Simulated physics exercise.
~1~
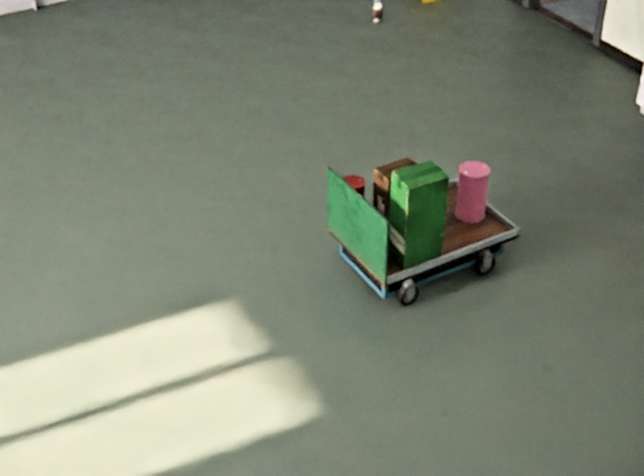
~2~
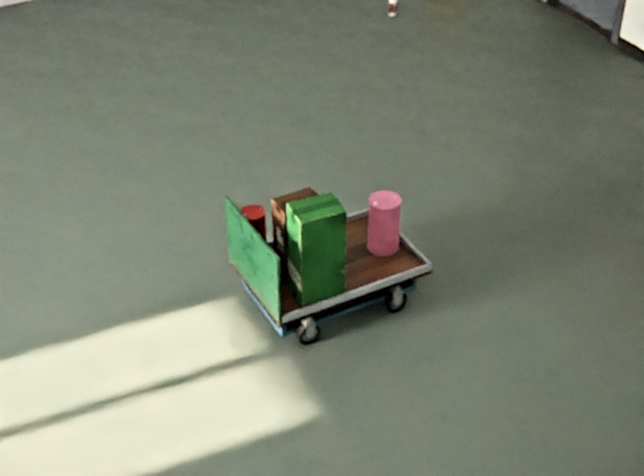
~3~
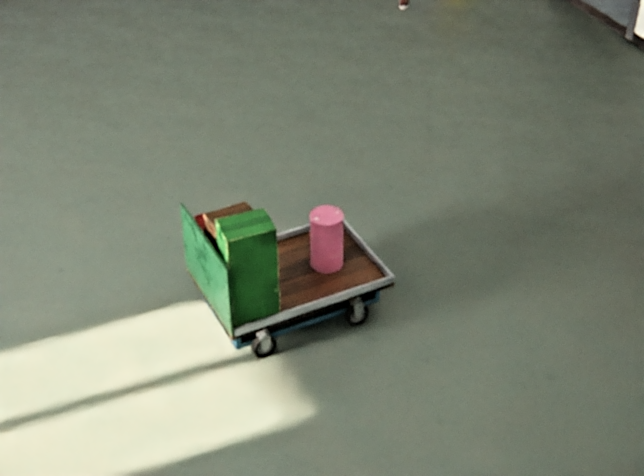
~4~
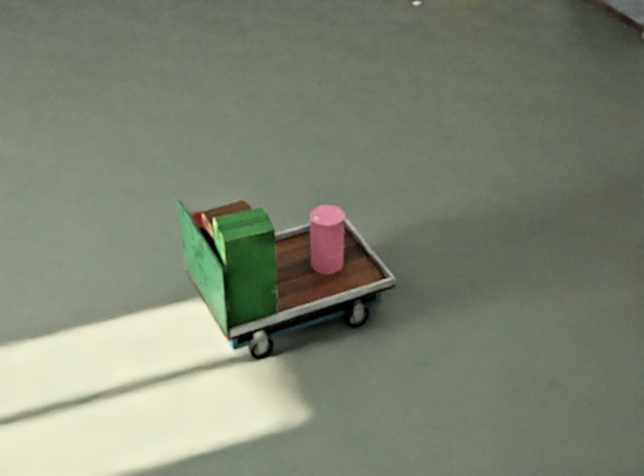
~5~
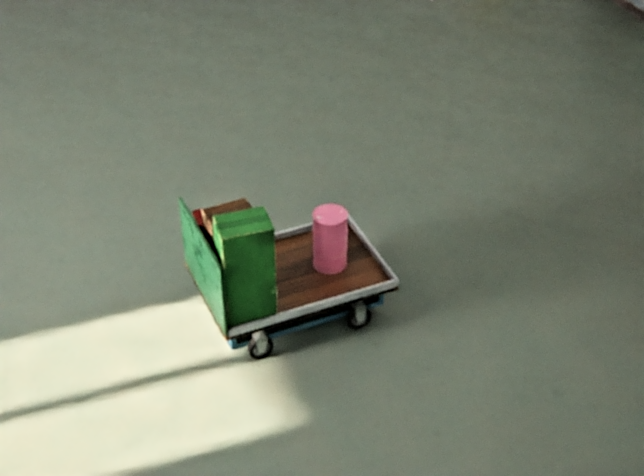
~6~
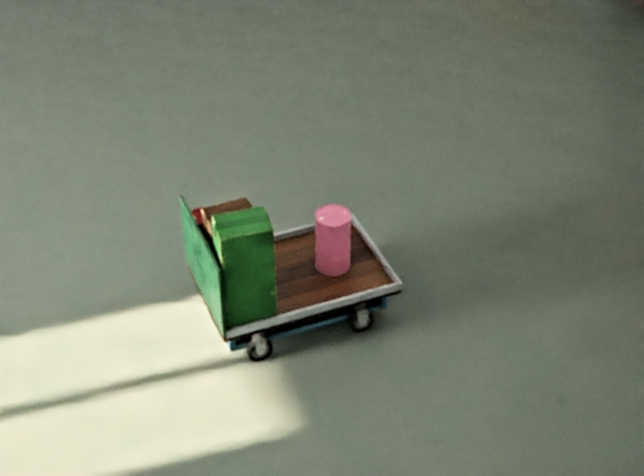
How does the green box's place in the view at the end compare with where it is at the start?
It ends up further left and a little lower in the view, near the sunlit patch of floor. It is still upright on the cart, but closer to the tall green board.
